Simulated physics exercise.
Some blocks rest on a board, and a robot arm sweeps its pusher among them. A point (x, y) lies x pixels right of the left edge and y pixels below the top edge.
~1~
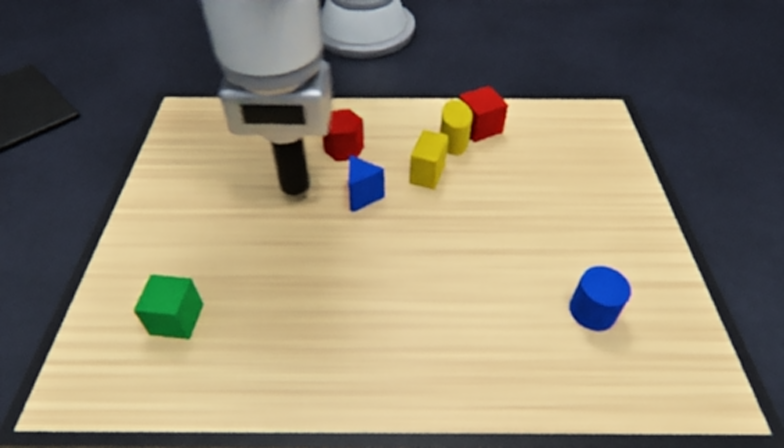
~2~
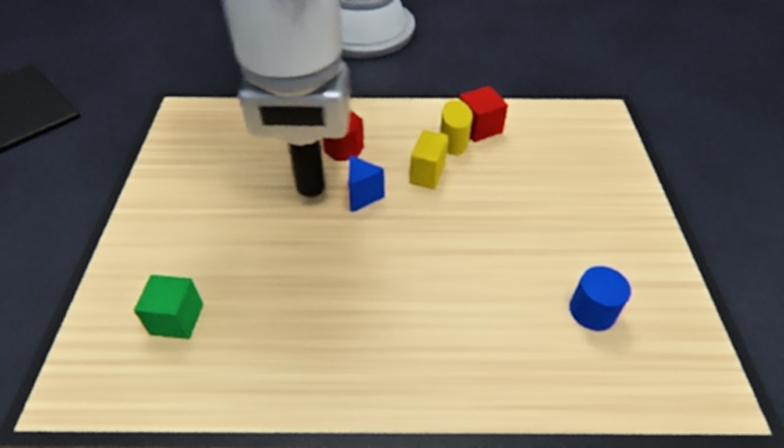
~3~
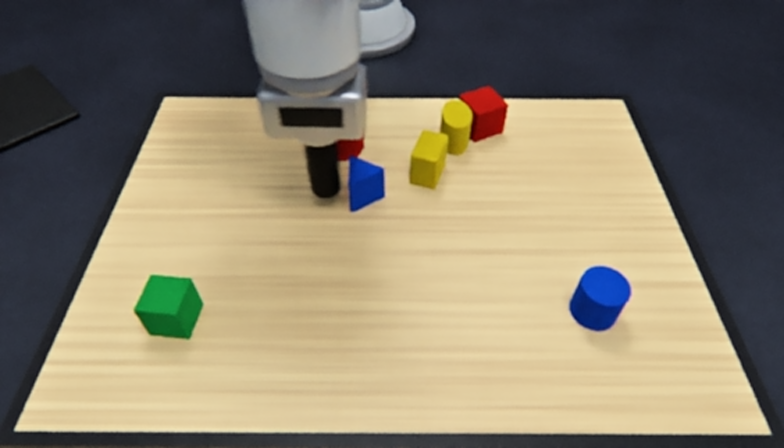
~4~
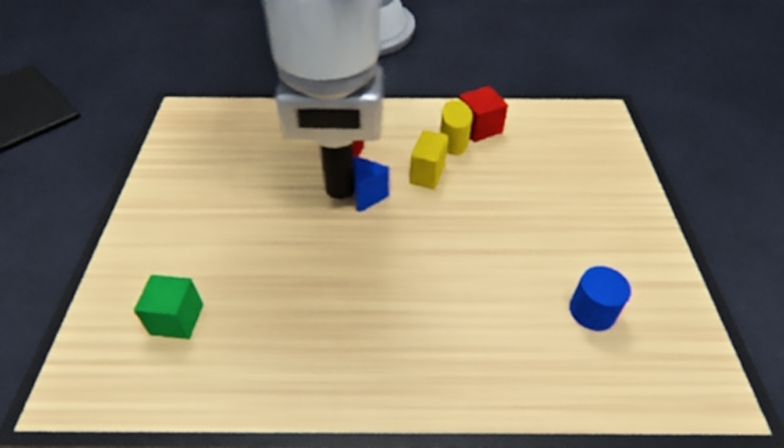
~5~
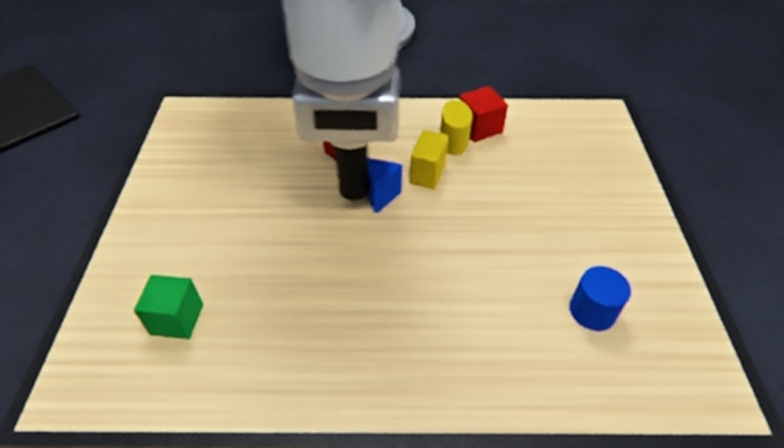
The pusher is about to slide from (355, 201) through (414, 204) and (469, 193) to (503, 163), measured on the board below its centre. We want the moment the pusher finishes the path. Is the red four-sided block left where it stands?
Yes, it checks out.
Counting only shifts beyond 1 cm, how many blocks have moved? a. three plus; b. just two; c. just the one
Option c.
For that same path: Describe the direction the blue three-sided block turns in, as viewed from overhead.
It goes round the way clock hands do.
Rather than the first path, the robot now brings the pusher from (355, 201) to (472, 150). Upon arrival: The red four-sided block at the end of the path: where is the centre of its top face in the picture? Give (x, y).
The middle of its upper face will lie at (495, 91).
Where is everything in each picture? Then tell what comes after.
The first picture shows pusher's lower end at (295, 185); blue three-sided block at (361, 169); yellow rectangle at (430, 145); red four-sided block at (484, 100).
The second picture shows pusher at (311, 187); blocks still.
The third picture shows pusher at (326, 188); blocks still.
The fourth picture shows pusher at (341, 189); blue three-sided block at (367, 169).
The fifth picture shows pusher at (354, 190); blue three-sided block at (381, 168); yellow rectangle at (430, 145); red four-sided block at (484, 100).
What follows on the original path. One third of the way, pusher at (415, 193); blue three-sided block at (442, 169).
Two thirds of the way, pusher at (472, 181); blue three-sided block at (498, 156), turned 15° anticlockwise; yellow rectangle at (433, 143), turned 15° anticlockwise.
At the end, pusher at (505, 152); blue three-sided block at (536, 138), turned 30° clockwise; yellow rectangle at (433, 143), turned 15° anticlockwise; red four-sided block still.
